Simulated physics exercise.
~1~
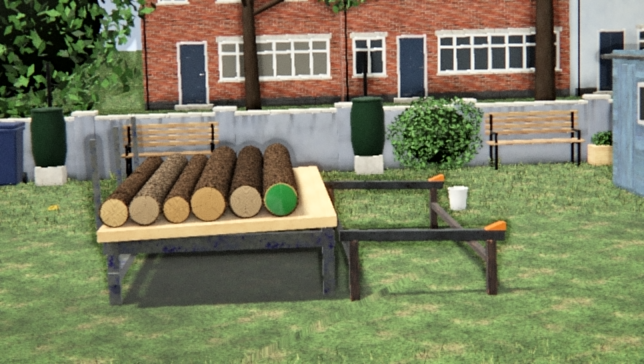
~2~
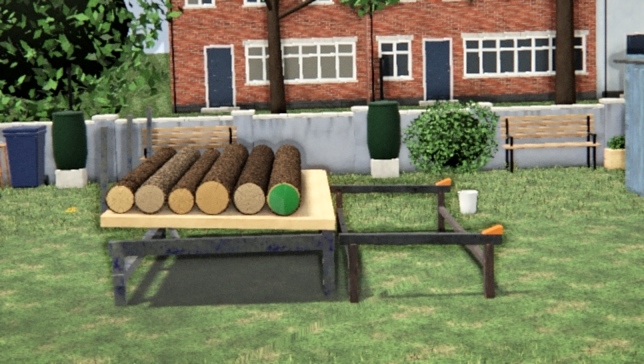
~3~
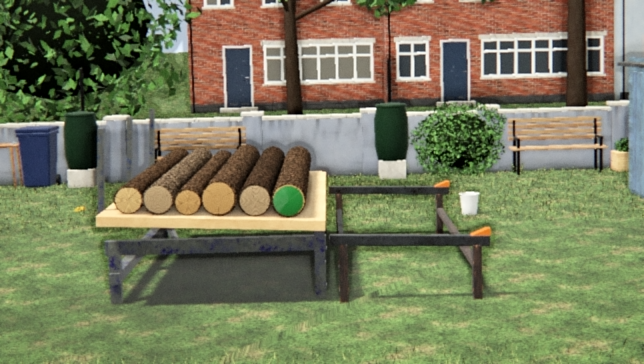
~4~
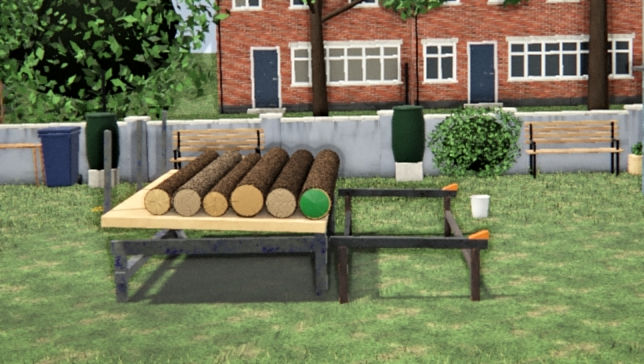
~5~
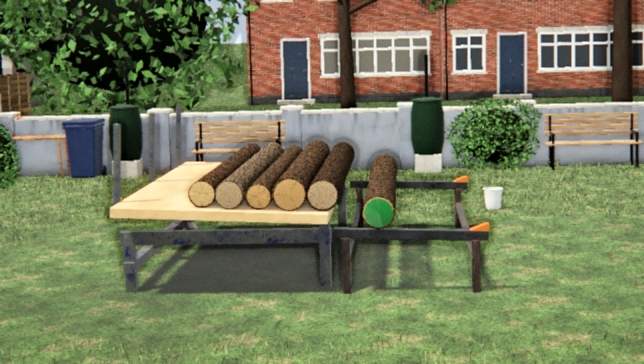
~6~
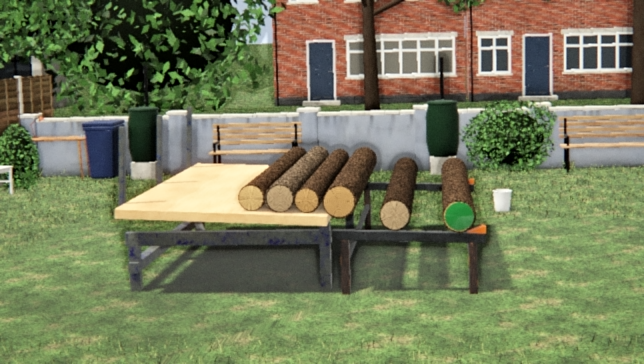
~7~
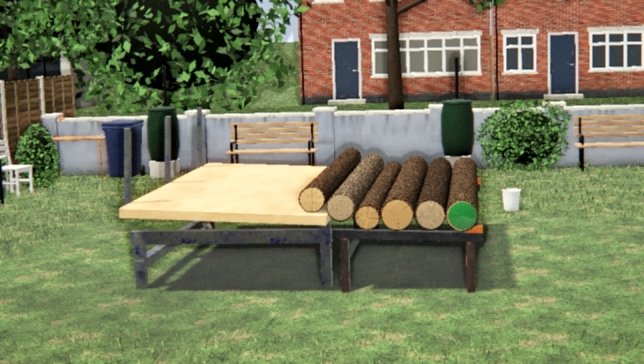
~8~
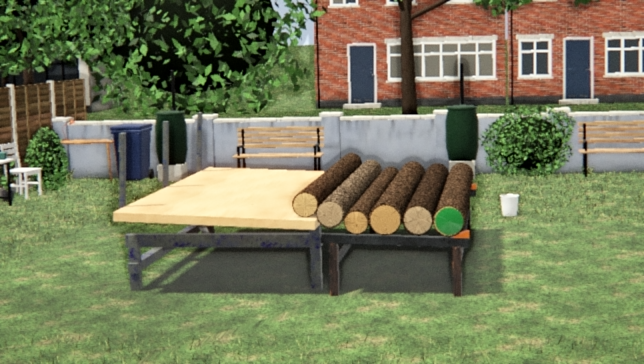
A wooden deck on a dark metal frame stands on a lawn, seen from the front and slightly above, with six bark-covered logs lying side by side on it. The rightmost log has a green end, and a low dark rack with orange-tipped rails adjoins the deck on the right. Behind are a pale wall, benches, bushes and red-brick houses, and the view drifts slowly sideways. The deck tilts, and the green-ended log rolls right onto the rack, followed by the others. It halts at the rack's far end, and the rest bunch up behind it, with none falling off.
